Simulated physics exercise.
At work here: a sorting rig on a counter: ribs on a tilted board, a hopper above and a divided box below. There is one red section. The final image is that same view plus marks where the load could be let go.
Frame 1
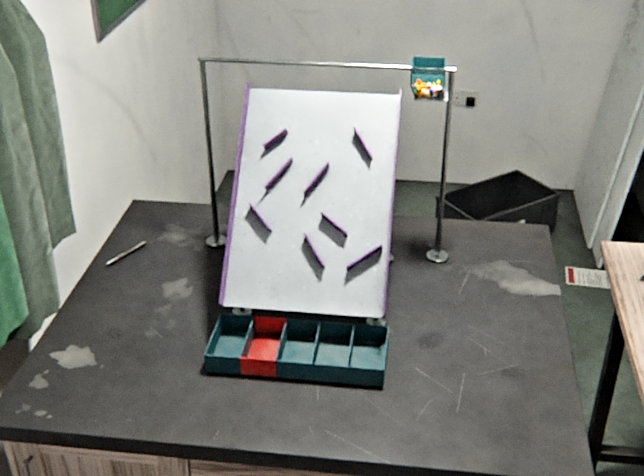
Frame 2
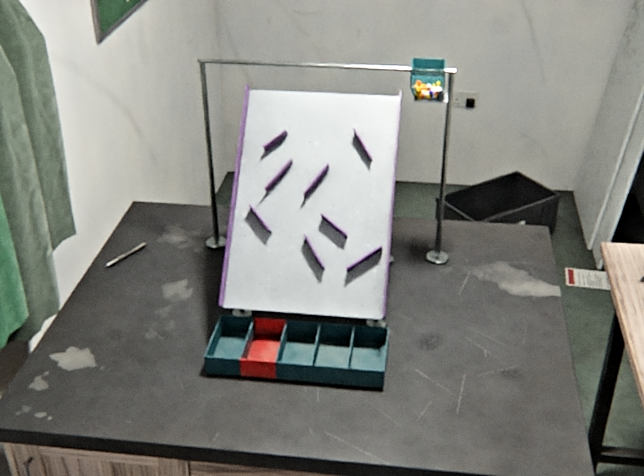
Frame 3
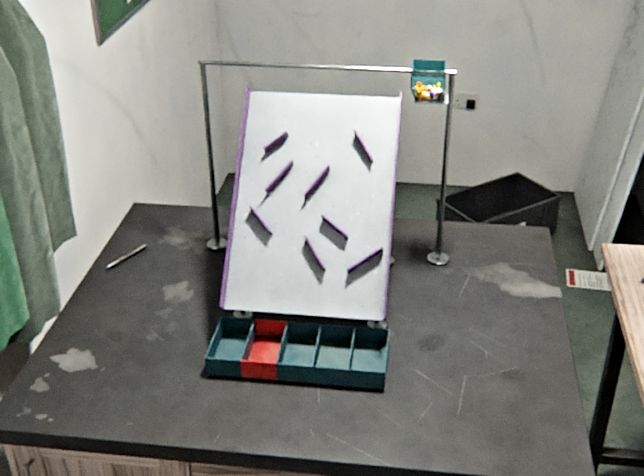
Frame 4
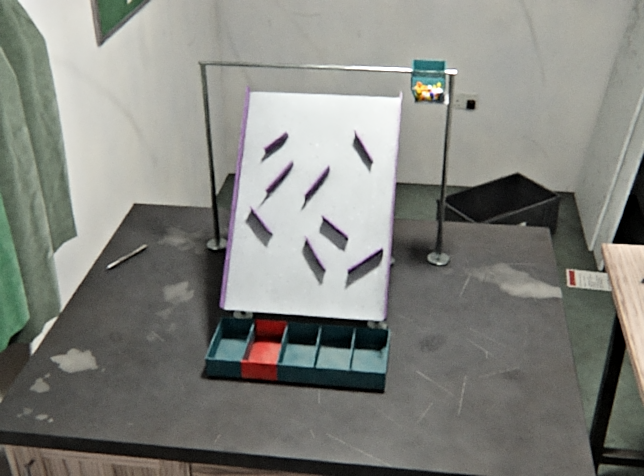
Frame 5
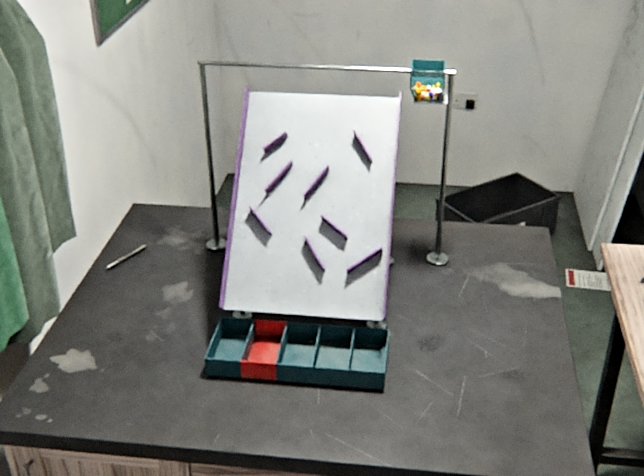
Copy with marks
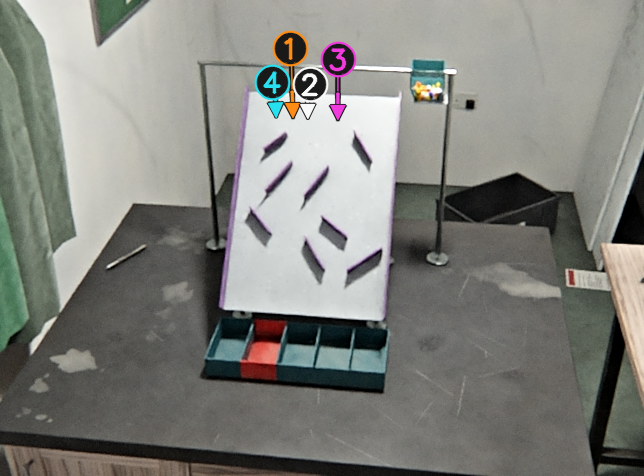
On a dark, worn counter, a tilted white board with purple ribs stands behind a divided teal box with one red section, while a small hopper of colourful pieces hangs from a metal rail above; nothing visibly moves.
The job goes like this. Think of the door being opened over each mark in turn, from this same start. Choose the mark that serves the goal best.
2 works best here.
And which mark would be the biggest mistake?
4.
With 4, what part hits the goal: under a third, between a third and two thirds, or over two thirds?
Under a third.
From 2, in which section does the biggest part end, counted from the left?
The second.
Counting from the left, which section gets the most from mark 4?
The first from the left.
On the marked copy, mark 1 meets the board at (292, 112); mark 2 meets the board at (307, 113); mark 3 meets the board at (337, 114); mark 4 meets the board at (275, 112).
For mark 1, about a third in the red section, about half in other sections, a small part held on the board, a small part outside the box.
For mark 2, about two thirds in the red section, about a quarter in other sections, a stray few outside the box.
For mark 3, about a third in the red section, about half in other sections, a small part held on the board.
For mark 4, a stray few in the red section, most in other sections, a stray few held on the board, a small part outside the box.
